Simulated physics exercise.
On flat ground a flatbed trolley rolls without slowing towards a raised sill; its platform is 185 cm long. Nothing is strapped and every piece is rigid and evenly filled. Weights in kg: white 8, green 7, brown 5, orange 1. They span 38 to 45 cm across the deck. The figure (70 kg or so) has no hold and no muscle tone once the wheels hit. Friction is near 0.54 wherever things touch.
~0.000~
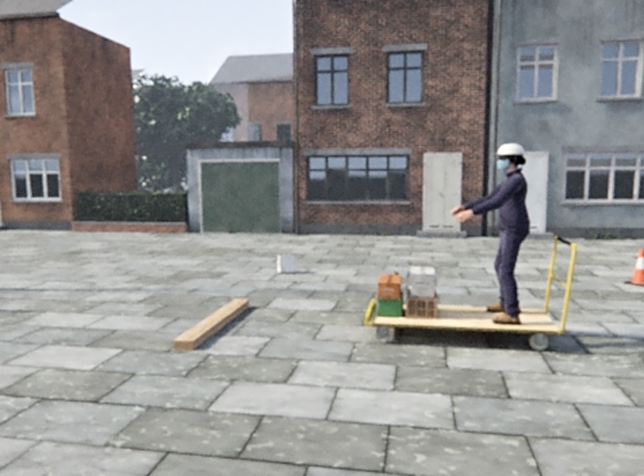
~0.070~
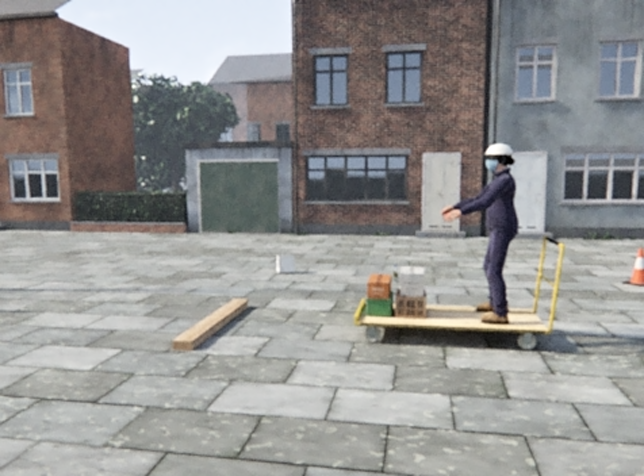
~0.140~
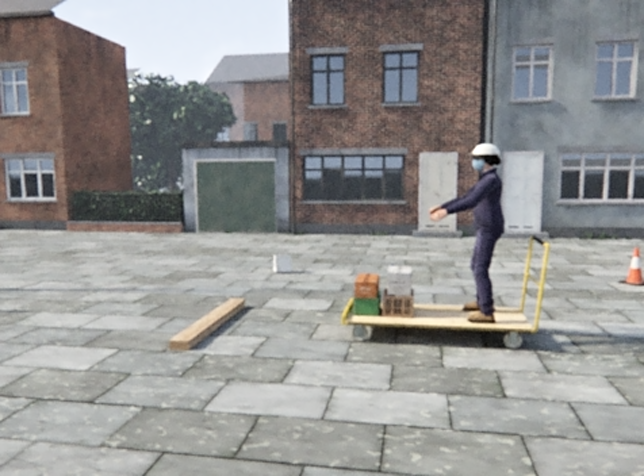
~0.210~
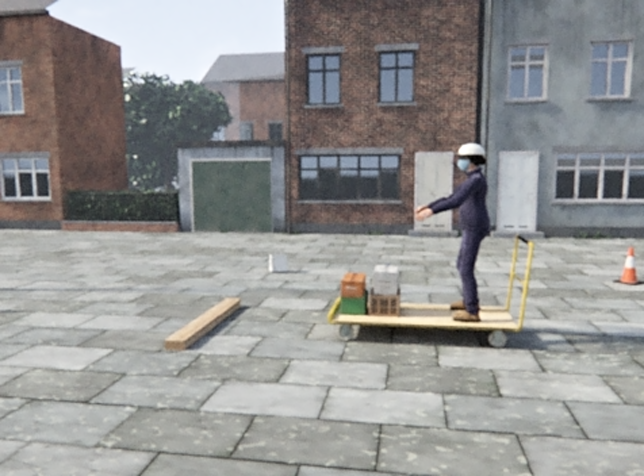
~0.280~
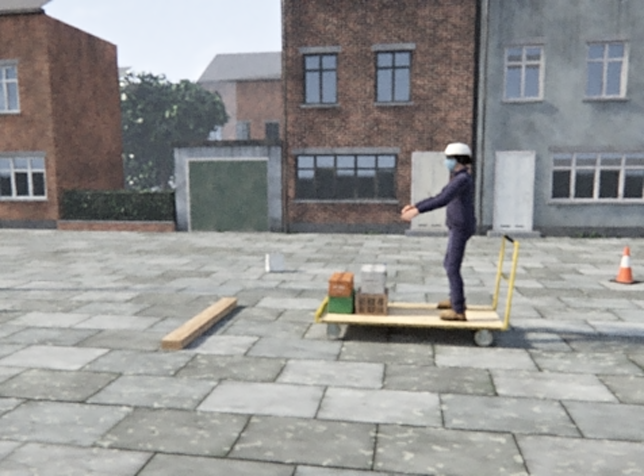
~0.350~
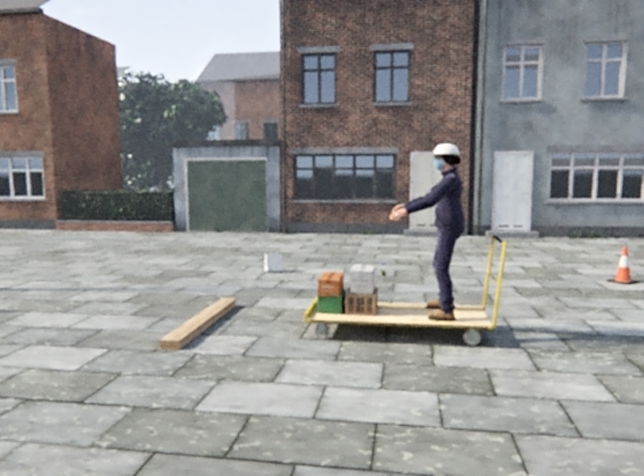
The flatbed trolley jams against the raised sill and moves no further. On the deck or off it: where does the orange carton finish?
The orange carton flies off.
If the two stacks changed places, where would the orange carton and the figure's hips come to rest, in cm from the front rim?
In that case orange 50 behind, hips 120 behind.
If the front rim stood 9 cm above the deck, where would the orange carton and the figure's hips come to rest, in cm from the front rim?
In that case orange 30 past, hips 120 behind.
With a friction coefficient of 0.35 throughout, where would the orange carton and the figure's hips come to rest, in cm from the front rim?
In that case orange 90 past, hips 100 behind.
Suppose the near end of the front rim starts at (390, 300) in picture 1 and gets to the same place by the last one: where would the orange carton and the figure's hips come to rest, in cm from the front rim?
Then orange 70 past, hips 60 behind.
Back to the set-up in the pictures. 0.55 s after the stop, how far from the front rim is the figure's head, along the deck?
About 40 cm behind the rim.
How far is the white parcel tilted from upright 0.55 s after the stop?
It is tilted some 0°.
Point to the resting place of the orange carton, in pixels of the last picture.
Near (178, 316).
After 1.22 s the deck stops.
After 1.77 s the orange carton is 21 cm past the rim, tilted 140°, near (187, 308) in the last picture's view.
After 2.22 s the orange carton is 32 cm past the rim, tilted 180°, near (178, 316) in the last picture's view.
Final state at 3.2 s, past the rim, orange carton; behind it, white parcel, green tote, brown crate and the figure's hips.
